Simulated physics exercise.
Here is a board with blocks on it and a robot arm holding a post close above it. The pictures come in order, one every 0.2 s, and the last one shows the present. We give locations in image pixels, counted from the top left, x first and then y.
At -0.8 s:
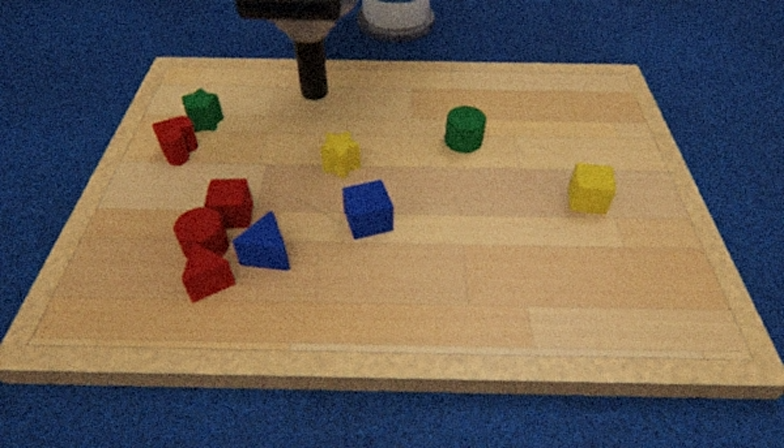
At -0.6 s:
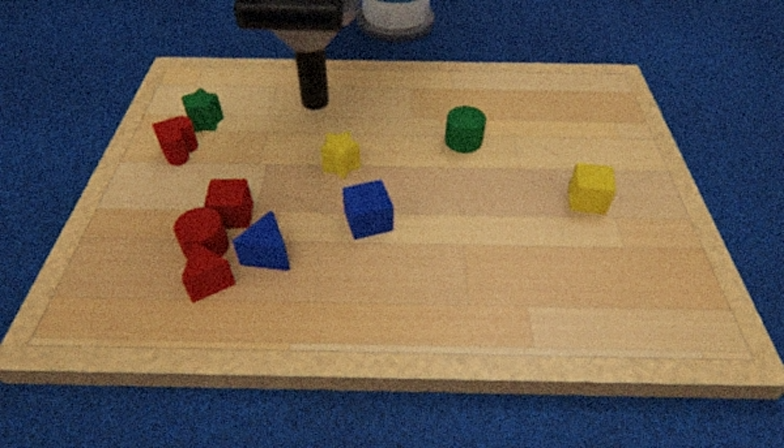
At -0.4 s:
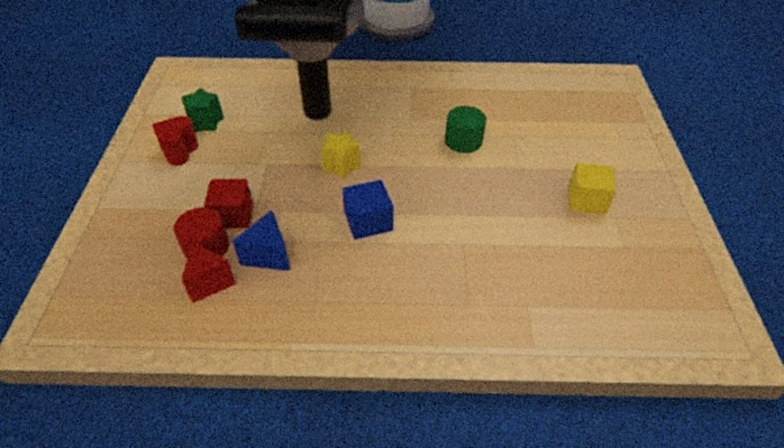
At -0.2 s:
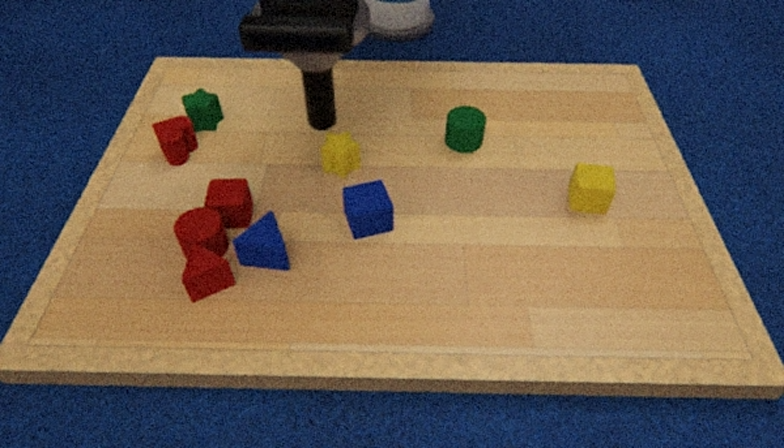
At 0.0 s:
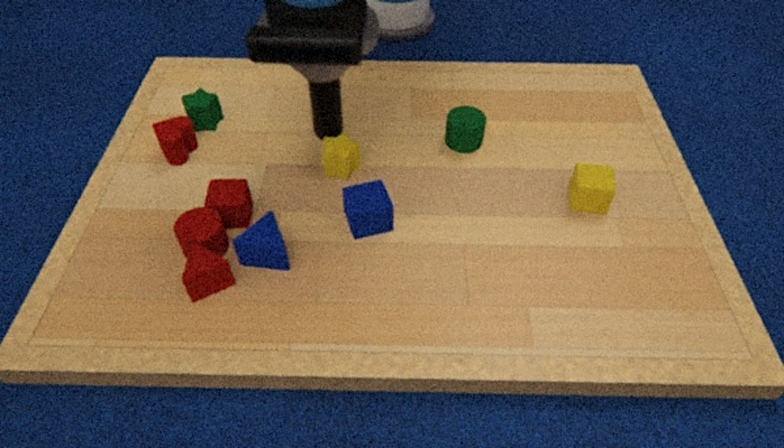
On the wooden board, the arm's black post moves forward to the yellow star, nudging it slightly.
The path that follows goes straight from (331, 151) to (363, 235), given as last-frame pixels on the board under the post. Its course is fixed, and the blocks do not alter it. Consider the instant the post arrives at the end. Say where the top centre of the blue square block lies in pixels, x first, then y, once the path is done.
(407, 256)
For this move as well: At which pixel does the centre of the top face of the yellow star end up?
My estimate: (374, 234).
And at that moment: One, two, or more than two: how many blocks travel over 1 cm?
Two blocks shift.
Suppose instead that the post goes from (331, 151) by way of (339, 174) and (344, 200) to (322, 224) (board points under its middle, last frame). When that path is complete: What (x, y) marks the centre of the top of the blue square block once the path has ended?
It is at (383, 228).
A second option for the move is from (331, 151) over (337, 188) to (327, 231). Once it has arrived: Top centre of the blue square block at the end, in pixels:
When the path ends, it will be at (386, 228).
The first path, step by step. One third of the way, post at (339, 159); yellow star at (350, 171).
Two thirds of the way, post at (350, 187); yellow star at (362, 201); blue square block at (387, 228), turned 20° anticlockwise.
At the end, post at (362, 218); blue three-sided block not moved; yellow star at (374, 234); blue square block at (407, 256), turned 40° anticlockwise.
